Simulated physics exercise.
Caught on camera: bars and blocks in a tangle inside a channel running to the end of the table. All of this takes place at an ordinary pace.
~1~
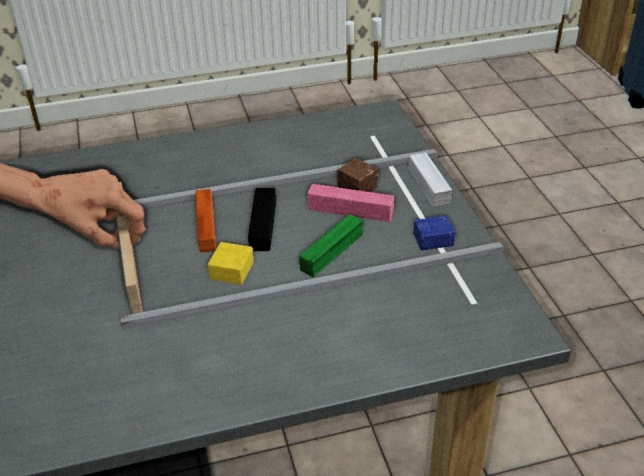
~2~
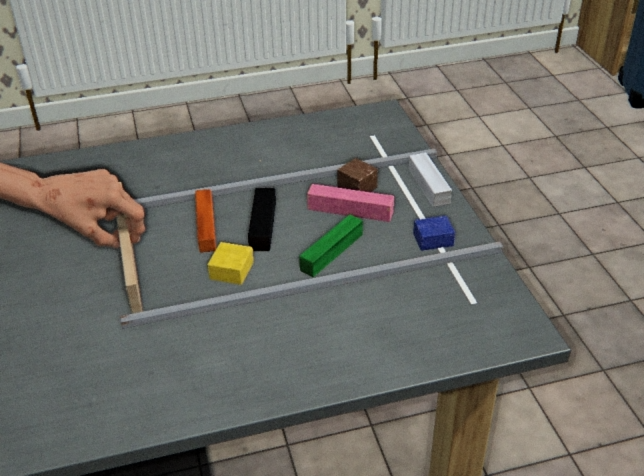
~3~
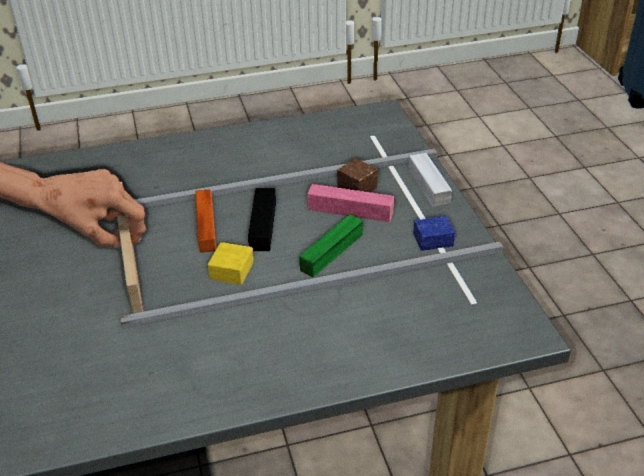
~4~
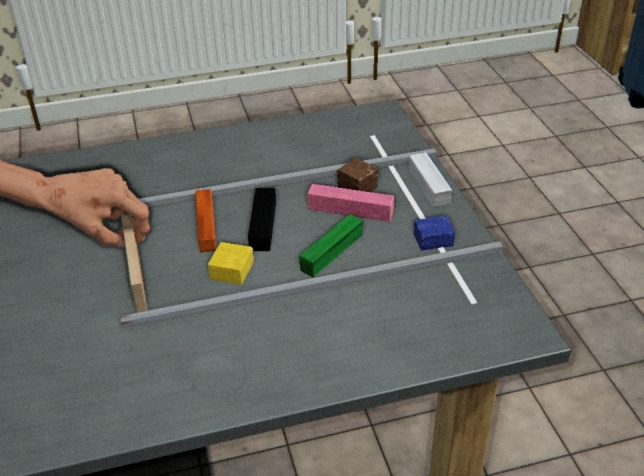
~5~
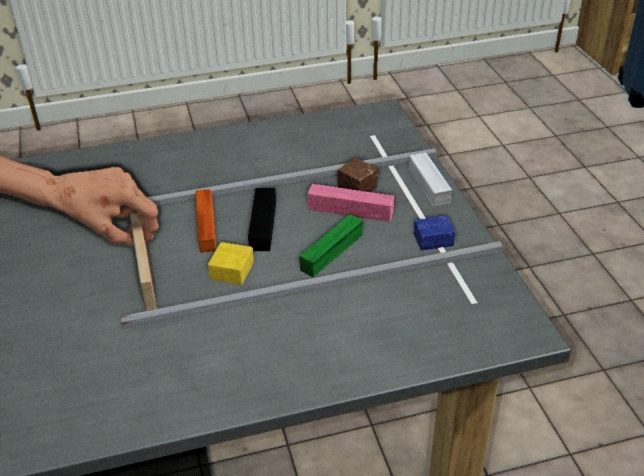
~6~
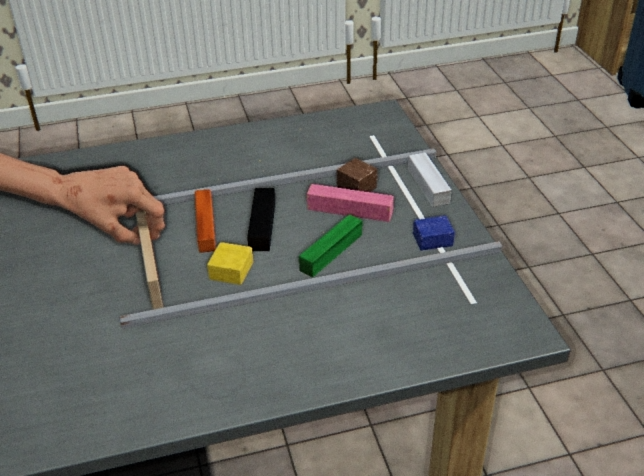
A hand held a thin wooden board upright at the left end of a channel on a gray table, then slid it slightly right toward the colored bars and blocks, which all stayed still.
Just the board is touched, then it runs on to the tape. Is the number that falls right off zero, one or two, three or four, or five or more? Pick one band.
It is three or four.
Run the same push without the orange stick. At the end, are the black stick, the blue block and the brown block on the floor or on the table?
So the black stick keeps its place, the blue block goes down and the brown block keeps its place.
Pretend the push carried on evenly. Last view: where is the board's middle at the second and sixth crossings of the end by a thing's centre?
First: Around (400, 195). Next: Around (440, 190).
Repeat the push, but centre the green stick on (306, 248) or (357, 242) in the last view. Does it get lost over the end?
Trial 1: Still up; trial 2: Still up.
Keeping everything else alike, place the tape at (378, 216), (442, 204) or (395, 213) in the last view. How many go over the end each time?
Those tries give 0, 5 and 1.
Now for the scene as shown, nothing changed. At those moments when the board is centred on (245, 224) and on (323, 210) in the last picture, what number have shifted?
3, then 6.
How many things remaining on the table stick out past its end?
2 overhanging.
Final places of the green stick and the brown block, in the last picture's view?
Final positions - green stick around (478, 219), brown block around (440, 157).
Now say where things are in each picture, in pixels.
White stick (429, 179); blue block (434, 233); brown block (357, 178); board (127, 246); tape (417, 209), in the first frame.
Blue block (434, 233); pink bar (350, 203), in the second frame.
Brown block (357, 179); orange stick (205, 220), in the third frame.
White stick (429, 179); yellow block (231, 263), in the fourth frame.
Blue block (434, 233); green stick (332, 245), in the fifth frame.
White stick (429, 179); blue block (433, 233); brown block (357, 179); board (146, 242); tape (416, 209), in the sixth frame.
Soon after, none off yet; white stick at rest near (429, 179); blue block at rest near (433, 233); brown block at rest near (357, 179).
After that, none off yet; white stick at rest near (429, 179); blue block moving near (436, 233); brown block displaced about its own width near (374, 172).
In the end, the number that fall off is three or four; gone, pink bar, blue block and white stick.
